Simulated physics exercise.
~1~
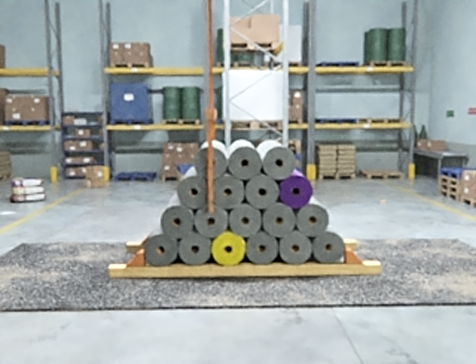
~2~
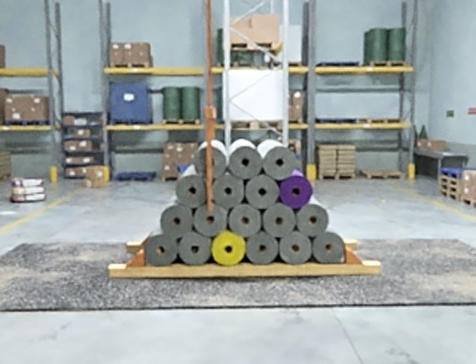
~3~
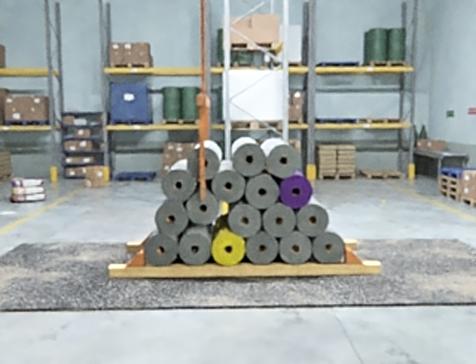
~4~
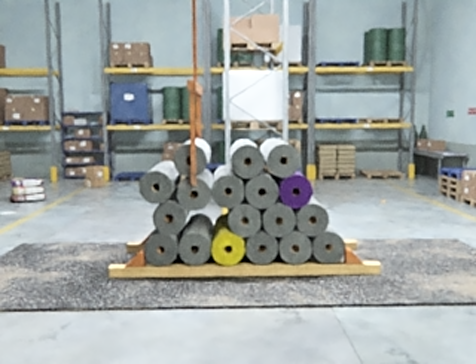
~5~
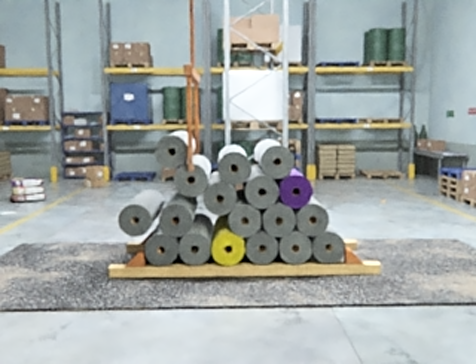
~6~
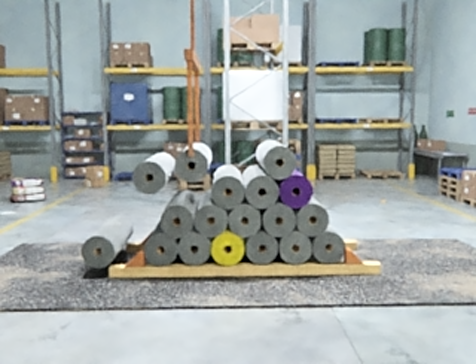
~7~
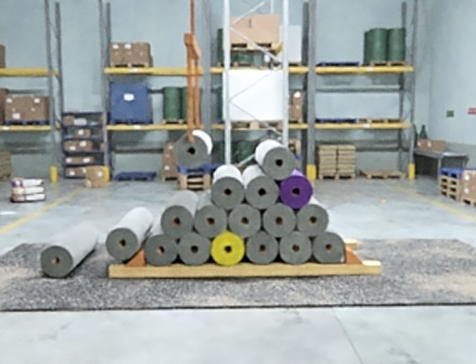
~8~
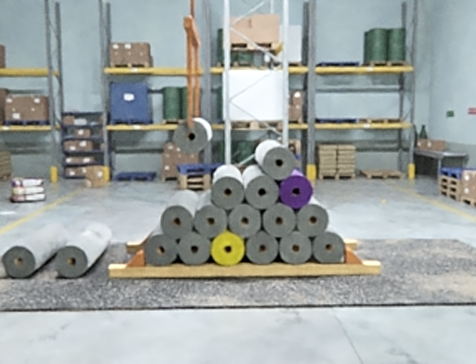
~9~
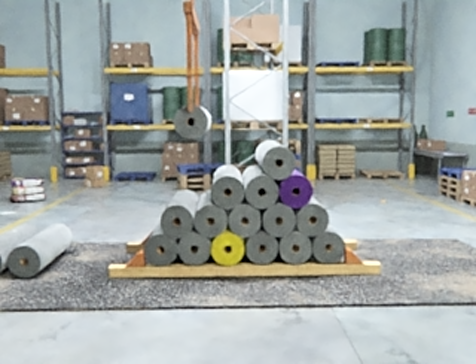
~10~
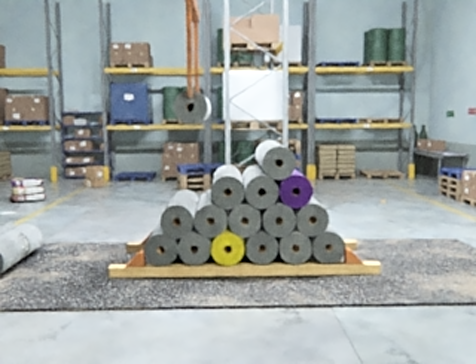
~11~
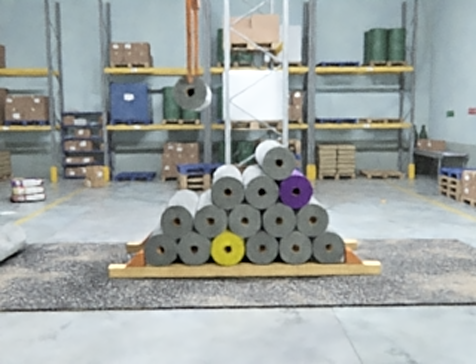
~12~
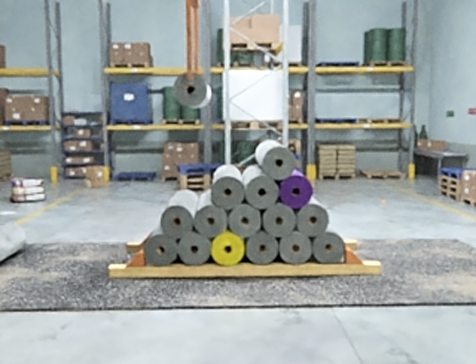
A grey roll rises out of the stack while two others tumble off and roll left.
